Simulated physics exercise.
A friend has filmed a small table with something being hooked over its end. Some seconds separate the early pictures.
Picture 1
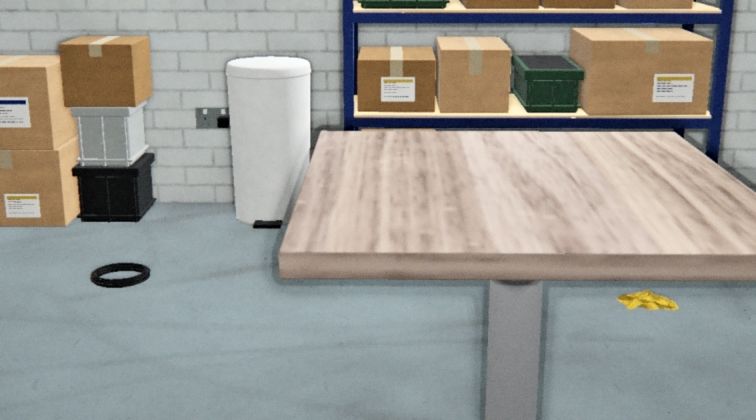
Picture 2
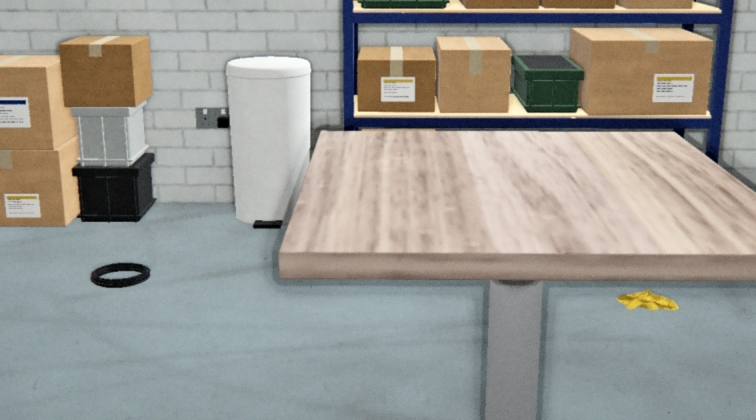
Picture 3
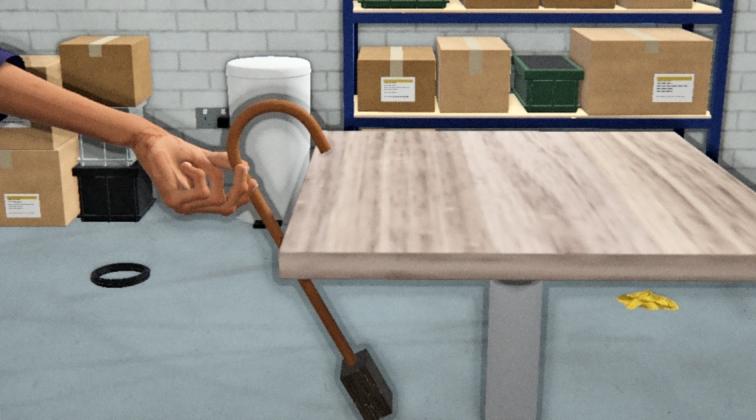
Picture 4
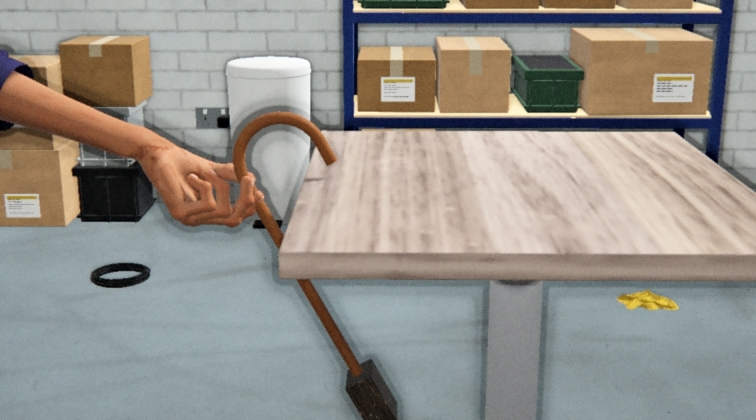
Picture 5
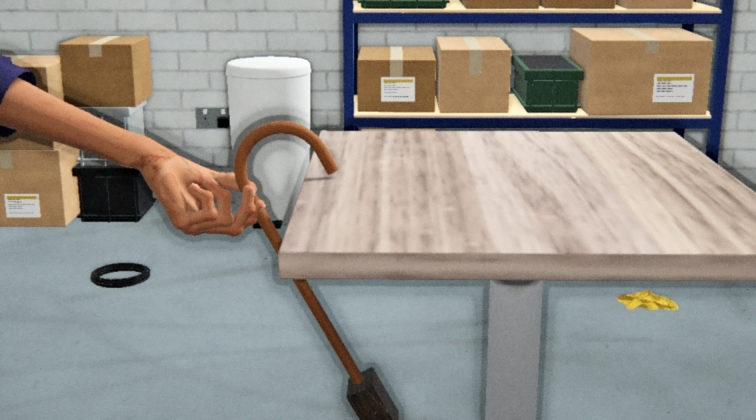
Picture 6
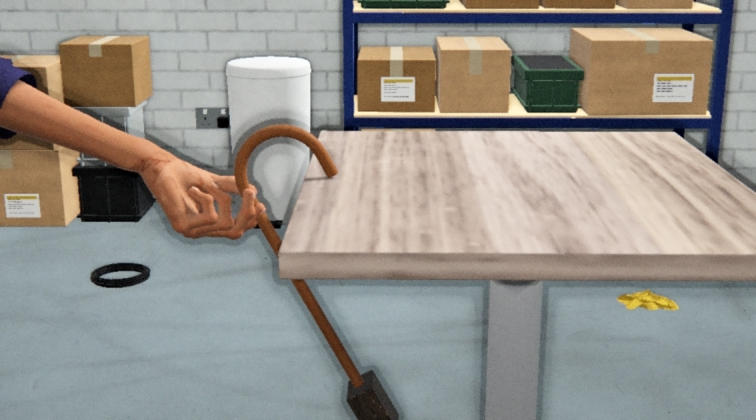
A hand holding a brown, hooked rod with a dark block at its lower end comes into view from the left, beside a bare wood-topped table in a storeroom. It shifts the hook slightly right and down until the curved tip meets the tabletop's left end, then stays there, fingers still on the rod.
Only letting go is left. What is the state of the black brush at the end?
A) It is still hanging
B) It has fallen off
A, it is still hanging.
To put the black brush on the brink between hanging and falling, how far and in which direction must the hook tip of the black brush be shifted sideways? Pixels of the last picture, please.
Roughly 28 pixels left.
Then, 0.40 s on from there, black brush at rest near (338, 280).
In the end, the black brush stays hooked on the edge, near (339, 280).
